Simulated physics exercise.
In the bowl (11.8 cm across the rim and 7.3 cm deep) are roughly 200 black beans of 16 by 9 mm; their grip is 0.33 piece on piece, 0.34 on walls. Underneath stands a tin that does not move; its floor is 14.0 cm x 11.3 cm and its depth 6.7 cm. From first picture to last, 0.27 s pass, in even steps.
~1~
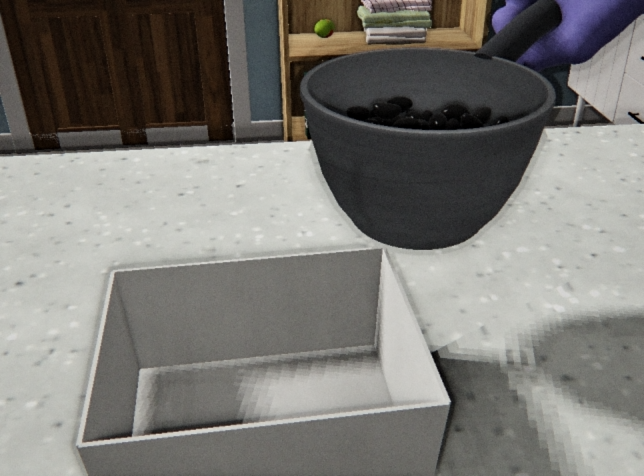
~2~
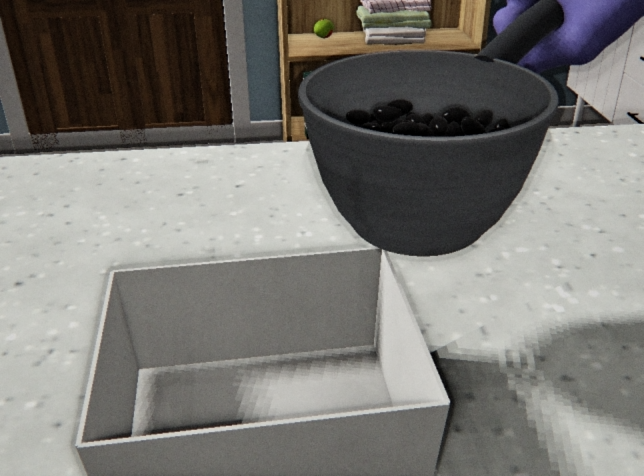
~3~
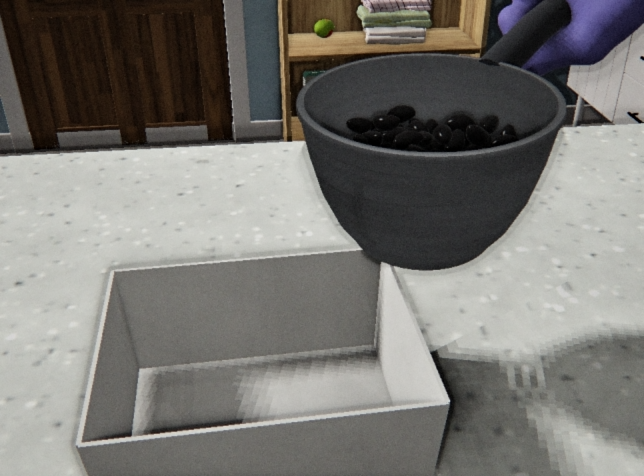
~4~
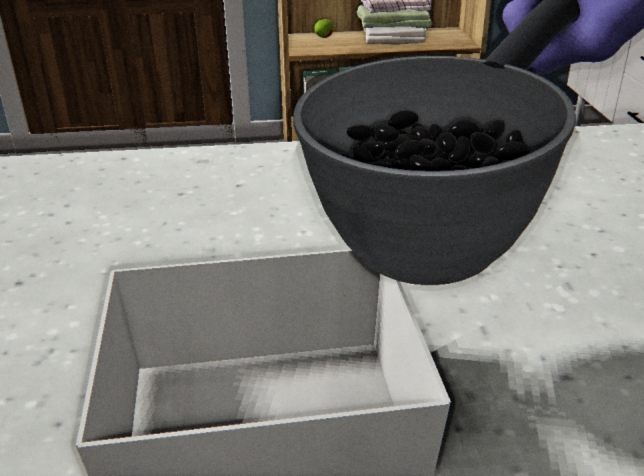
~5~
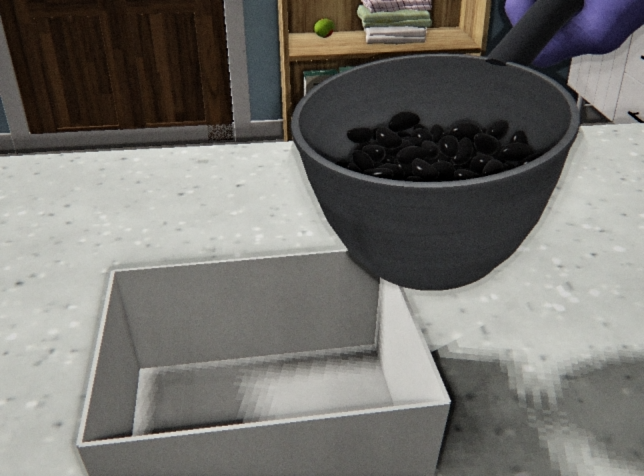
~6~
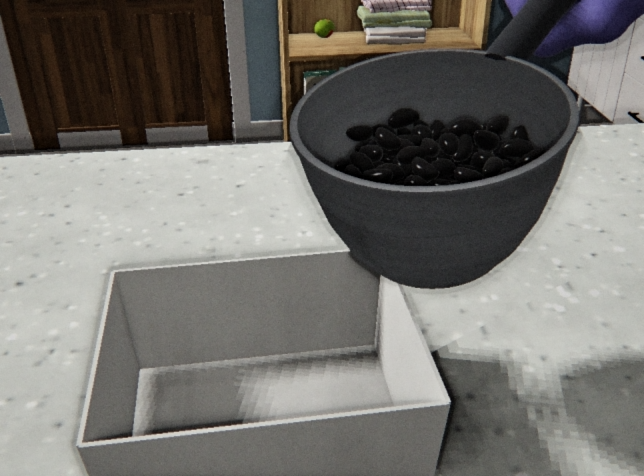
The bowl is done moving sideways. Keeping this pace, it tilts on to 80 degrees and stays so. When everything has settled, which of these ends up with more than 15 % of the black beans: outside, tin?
Outside: Not more, tin: More.
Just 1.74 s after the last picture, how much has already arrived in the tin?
15 per cent.
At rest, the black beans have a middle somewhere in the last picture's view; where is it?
(388, 208), give or take.
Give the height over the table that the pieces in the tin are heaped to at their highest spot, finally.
2.5 cm.
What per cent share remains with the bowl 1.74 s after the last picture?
Around 85 percent.
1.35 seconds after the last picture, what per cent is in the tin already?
It's close to 0 in a hundred by then.
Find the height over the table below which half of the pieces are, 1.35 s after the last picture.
That would be some 14 centimetres.
Then, 0.52 s after the last picture, tilt 34 degrees; bowl 100 %; middle of all pieces near (437, 168).
Then, 0.95 s after the last picture, tilt 53 degrees; bowl 100 %; middle of all pieces near (433, 157).
Then, 1.35 s after the last picture, tilt 72 degrees; bowl 100 %; middle of all pieces near (422, 162).
Then, 1.74 s after the last picture, tilt 80 degrees; tin 15 %, bowl 85 %; middle of all pieces near (392, 224).
In the end, tin 30 %, bowl 70 %, outside 0 %.
